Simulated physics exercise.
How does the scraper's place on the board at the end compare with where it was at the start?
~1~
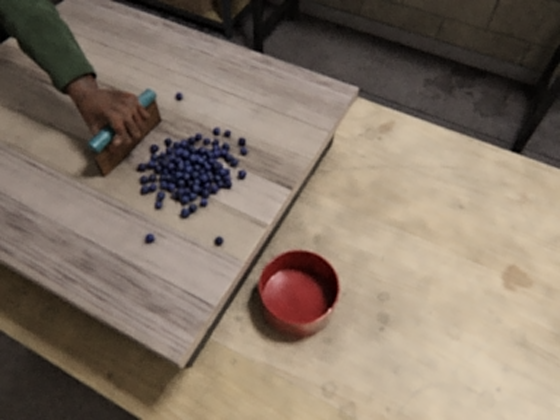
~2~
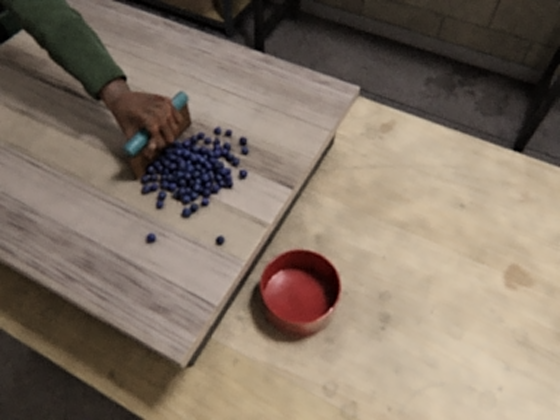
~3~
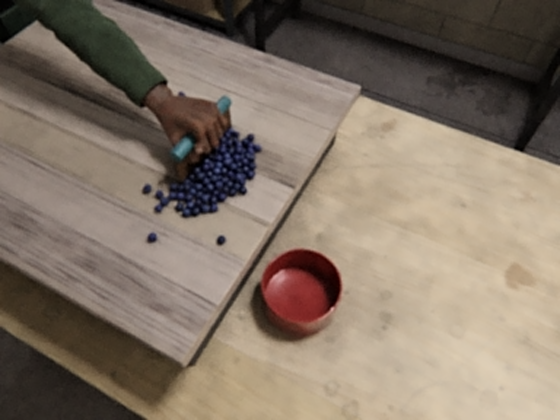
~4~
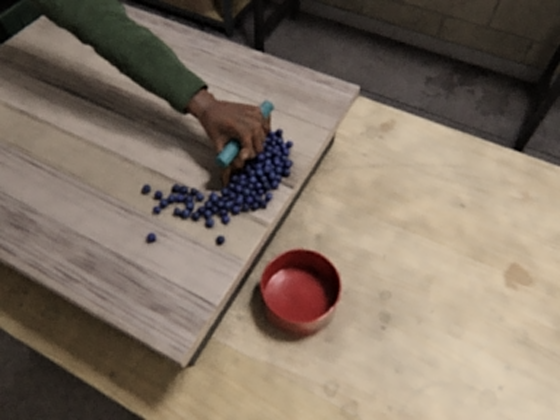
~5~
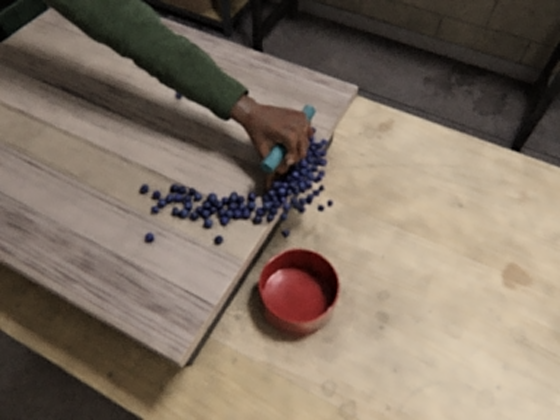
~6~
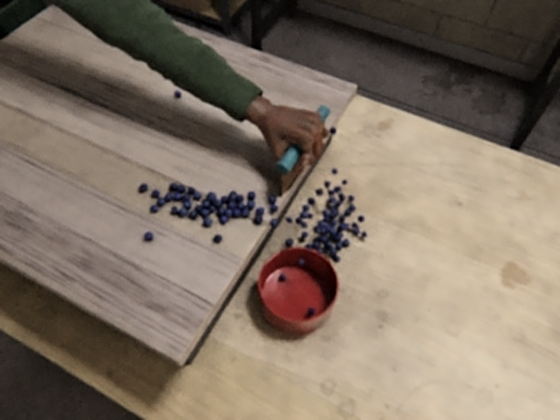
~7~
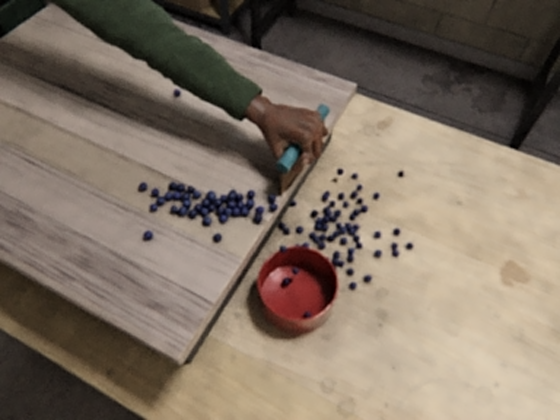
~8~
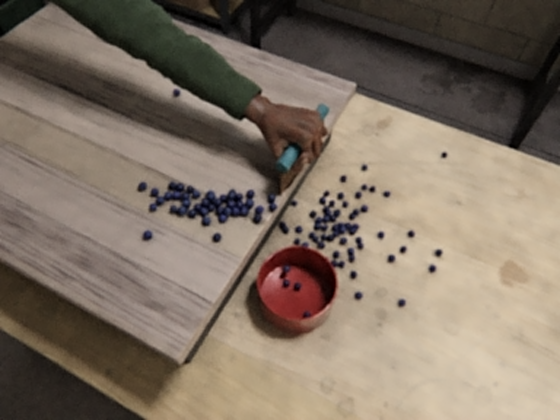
It starts on the left side of the blueberry pile, well in from the board's right edge. By the end it has moved to the right and rests at that edge.
A hand-pushed scraper sends most blueberries off the board past a red pot, leaving some behind.
